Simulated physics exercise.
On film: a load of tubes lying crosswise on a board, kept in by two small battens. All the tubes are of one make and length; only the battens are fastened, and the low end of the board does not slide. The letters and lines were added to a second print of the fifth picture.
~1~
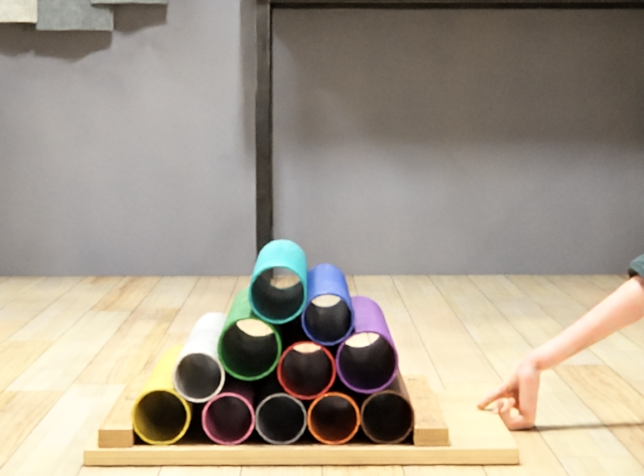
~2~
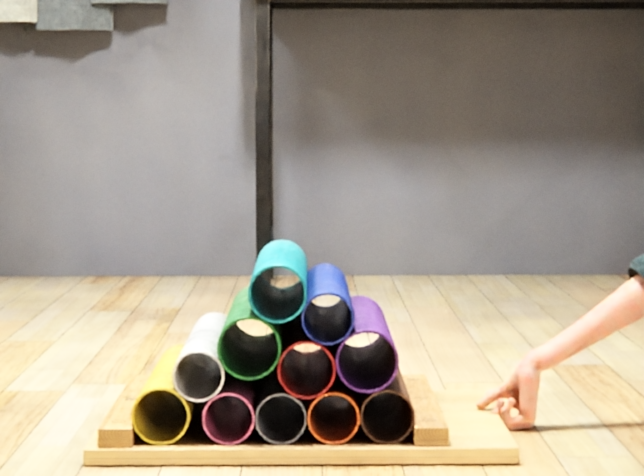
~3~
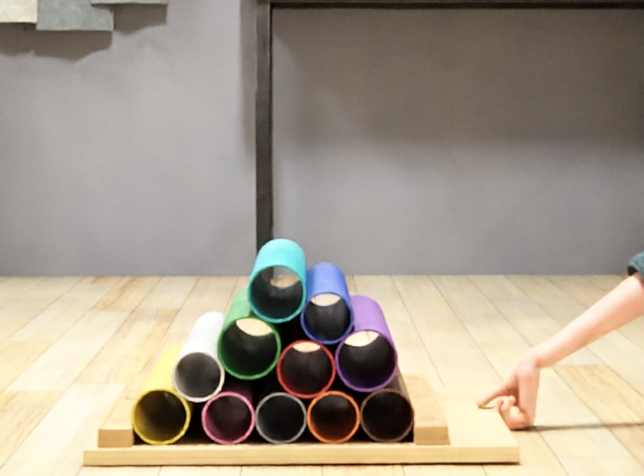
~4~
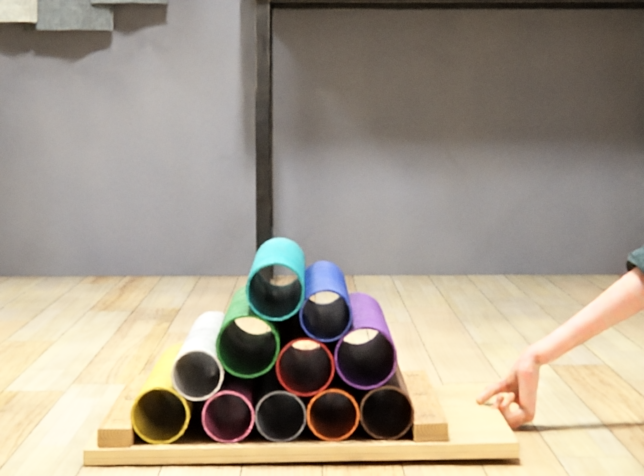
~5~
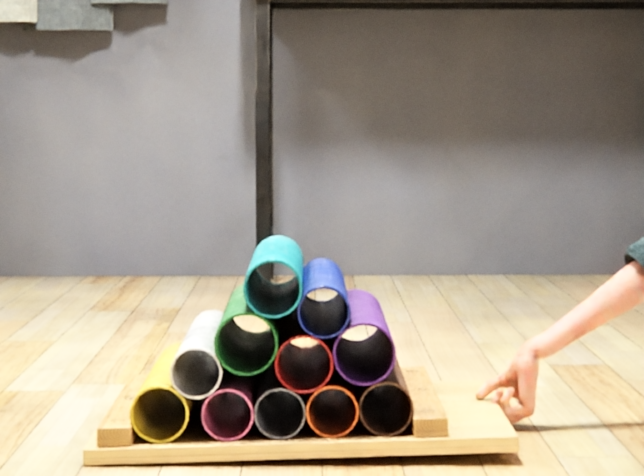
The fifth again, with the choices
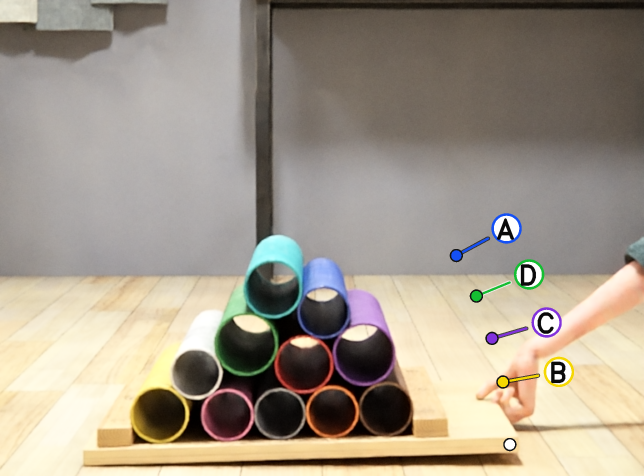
On a pale wooden floor before a grey wall, a stack of colourful tubes lies on a board between two low battens, while a hand touches the board's right end. The hand then lifts that end very slightly, and the board tilts a little, the tubes staying stacked and barely shifting.
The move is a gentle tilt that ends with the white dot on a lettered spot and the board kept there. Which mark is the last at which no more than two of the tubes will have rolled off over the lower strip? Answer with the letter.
The highest mark that will do is C.
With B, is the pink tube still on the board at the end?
Yes.
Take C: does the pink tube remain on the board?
Yes, with C.
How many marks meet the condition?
Two of the four.
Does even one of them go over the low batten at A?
At A: Yes.
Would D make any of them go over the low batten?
Yes, at D.
On the marked copy, A at (457, 256); B at (503, 382); C at (492, 338); D at (476, 296); the white dot at (510, 445).
With C. Early on, board at 13°.
Further on, board at 16°.
At the end, board at 16°, one over the low batten (white).
As for the rest, A six over the low batten; B none over the low batten; D five over the low batten.
